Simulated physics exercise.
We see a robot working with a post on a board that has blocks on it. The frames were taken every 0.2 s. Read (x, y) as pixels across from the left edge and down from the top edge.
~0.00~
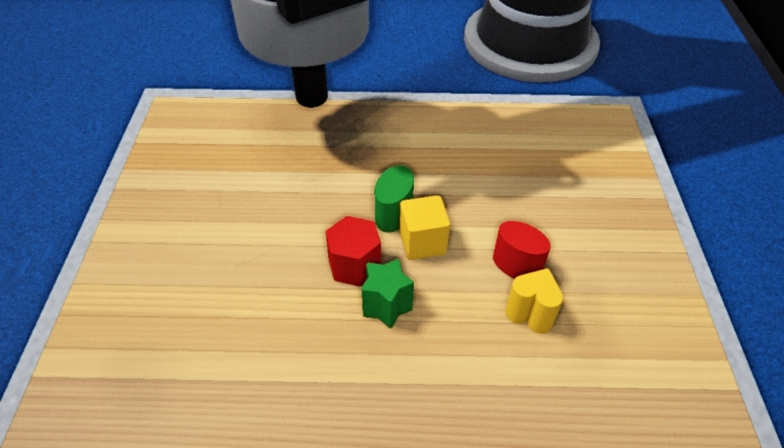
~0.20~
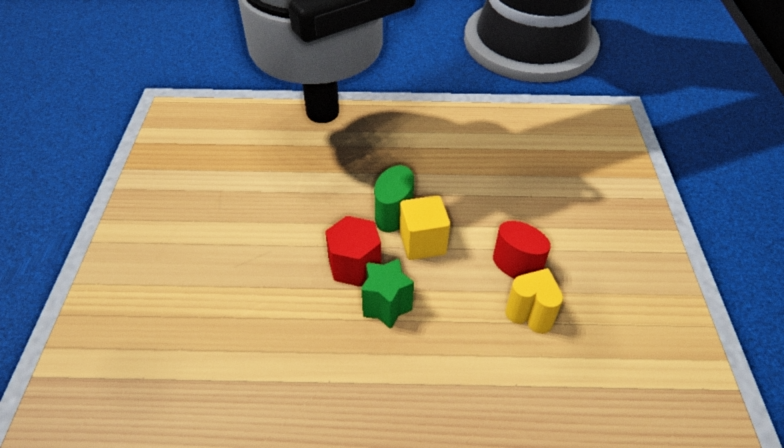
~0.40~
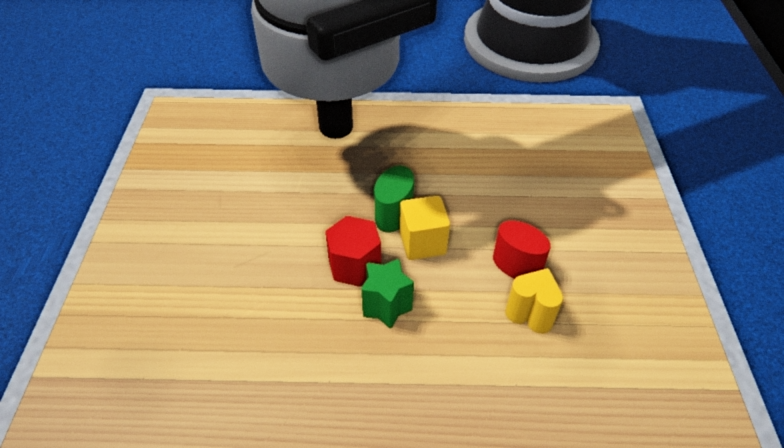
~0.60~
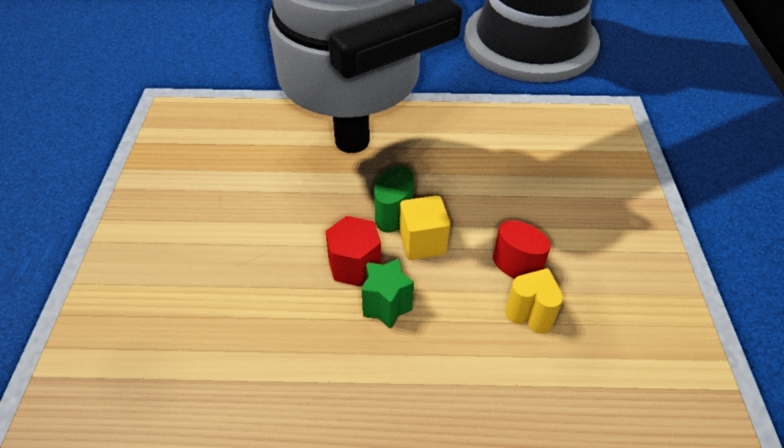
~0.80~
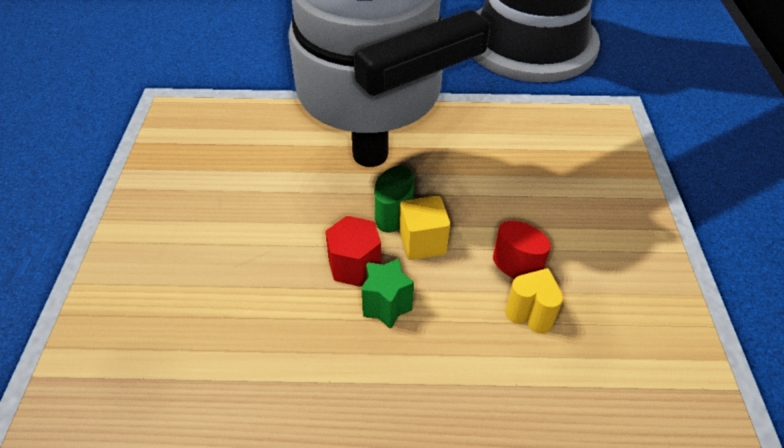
The clip opens on a wooden board holding six red, green and yellow blocks, with a robot's black-tipped post near the back edge. The post moves steadily forward and to the right over the board, drawing closer to the green oval block, while its shadow shifts rightward and the blocks stay still.
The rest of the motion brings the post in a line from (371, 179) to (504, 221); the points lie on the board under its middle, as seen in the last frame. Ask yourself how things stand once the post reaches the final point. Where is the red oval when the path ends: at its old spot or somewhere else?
Answer: Unmoved.
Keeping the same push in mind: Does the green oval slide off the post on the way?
Final answer: Yes.
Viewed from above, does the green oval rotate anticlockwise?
Short answer: No.
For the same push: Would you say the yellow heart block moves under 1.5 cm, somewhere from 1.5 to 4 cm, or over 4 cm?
By the end of the path, it will have gone short of 1.5 cm.
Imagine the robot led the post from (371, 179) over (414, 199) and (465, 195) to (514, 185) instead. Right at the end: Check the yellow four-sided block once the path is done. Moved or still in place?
The yellow four-sided block will be pushed away from where it stands.
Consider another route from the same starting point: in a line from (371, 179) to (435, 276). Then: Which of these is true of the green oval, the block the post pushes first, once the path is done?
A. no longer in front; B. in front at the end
Letter B.
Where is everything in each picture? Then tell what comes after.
Lower end of the post (312, 99), tops of blocks, green oval (394, 184), yellow four-sided block (425, 213), red oval (525, 237), yellow heart block (540, 287), in the first picture.
Post (323, 115), blocks as before, in the second picture.
Post (336, 130), blocks as before, in the third picture.
Post (352, 144), blocks as before, in the fourth picture.
Post (370, 157), green oval (394, 184), yellow four-sided block (425, 213), red oval (525, 237), yellow heart block (540, 287), in the fifth picture.
What follows on the original path. One third of the way, post (415, 171); green oval (405, 190), turned 45° clockwise; yellow four-sided block (425, 216), turned 10° anticlockwise.
Two thirds of the way, post (462, 185); green oval (408, 191), turned 65° clockwise; yellow four-sided block (425, 220), turned 15° anticlockwise.
At the end, post (509, 200); green oval (408, 191), turned 65° clockwise; yellow four-sided block (425, 220), turned 15° anticlockwise; red oval not moved; yellow heart block not moved.
